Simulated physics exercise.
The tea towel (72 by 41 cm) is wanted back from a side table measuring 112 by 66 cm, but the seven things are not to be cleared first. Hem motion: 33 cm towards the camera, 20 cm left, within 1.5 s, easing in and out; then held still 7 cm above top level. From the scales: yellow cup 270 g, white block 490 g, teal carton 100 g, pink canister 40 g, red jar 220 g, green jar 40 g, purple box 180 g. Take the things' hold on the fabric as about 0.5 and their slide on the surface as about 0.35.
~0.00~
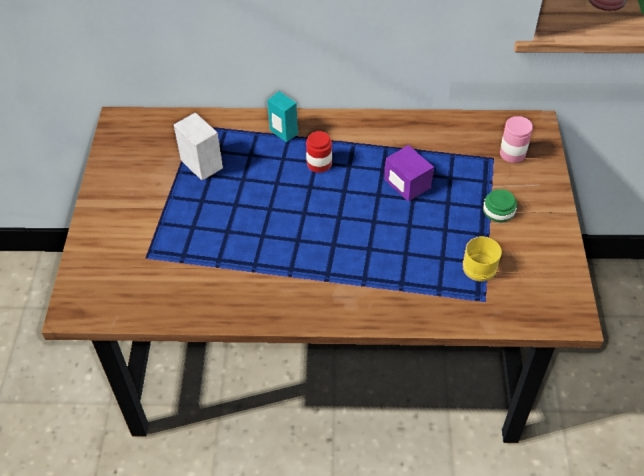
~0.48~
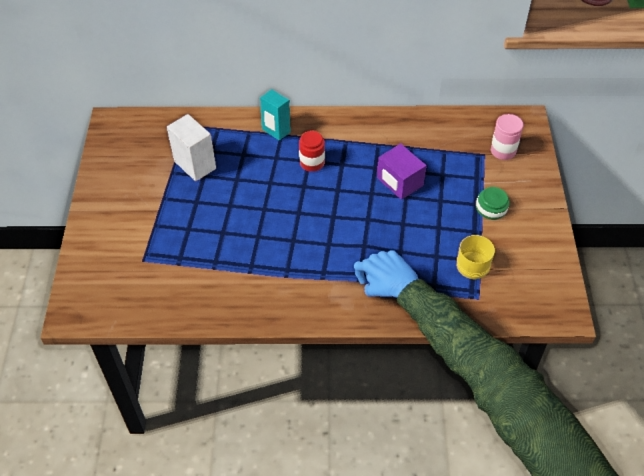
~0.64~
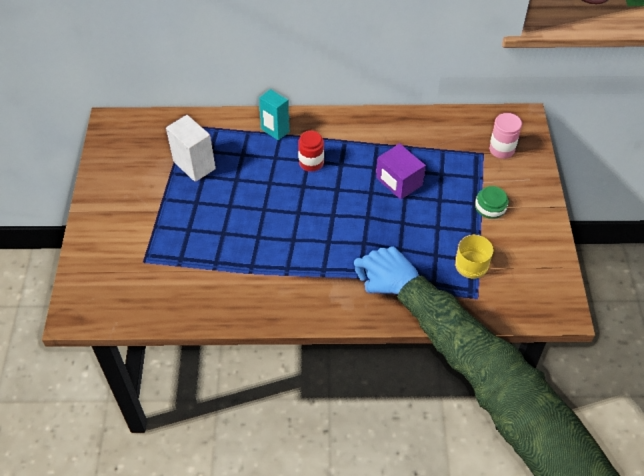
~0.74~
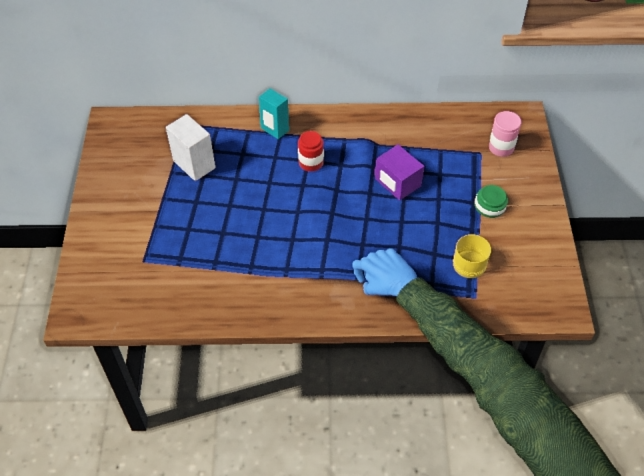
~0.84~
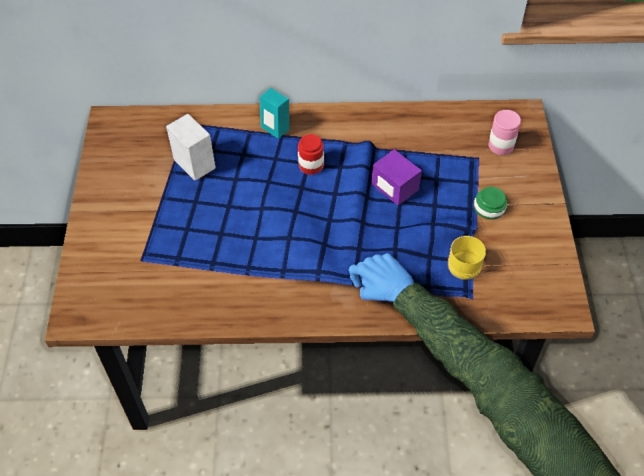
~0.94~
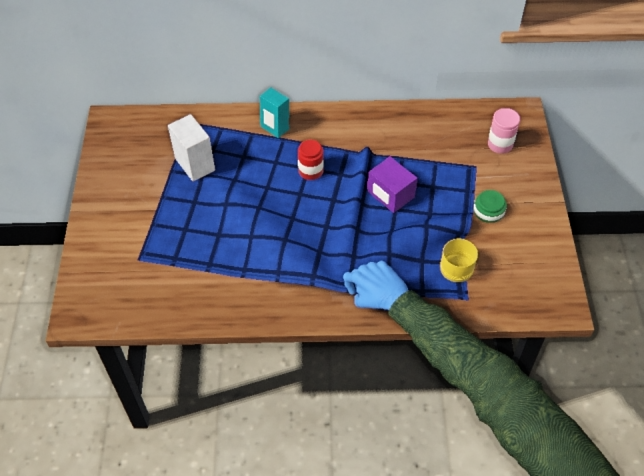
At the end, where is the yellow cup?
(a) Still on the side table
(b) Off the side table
The answer is b.
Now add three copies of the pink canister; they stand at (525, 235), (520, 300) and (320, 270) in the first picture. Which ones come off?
In order: Holds on; holds on; comes off.
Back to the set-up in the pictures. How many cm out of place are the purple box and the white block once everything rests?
About: Purple box over the edge, white block 20 cm.
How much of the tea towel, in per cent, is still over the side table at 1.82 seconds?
Share within the edges: Approx. 65 %.
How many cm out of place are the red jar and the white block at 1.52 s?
The red jar is about 25 cm off and the white block about 10 cm.
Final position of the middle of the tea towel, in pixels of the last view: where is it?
Midpoint, last view: Approx. (279, 335).
By 1.2 s, 100 % of the tea towel is still over the top; yellow cup 15 cm off its start, purple box 17 cm off its start, red jar 12 cm off its start.
By 1.5 s, 85 % of the tea towel is still over the top; yellow cup 26 cm off its start, purple box 29 cm off its start, red jar 23 cm off its start.
By 1.8 s, 65 % of the tea towel is still over the top; yellow cup over the edge, purple box 40 cm off its start at (356, 304), red jar 33 cm off its start at (304, 257).
By 2.1 s, 50 % of the tea towel is still over the top; yellow cup over the edge, purple box over the edge, red jar 39 cm off its start.
By 3.7 s, 50 % of the tea towel is still over the top; yellow cup over the edge, purple box over the edge, red jar 40 cm off its start at (306, 284), white block 21 cm off its start at (209, 202).
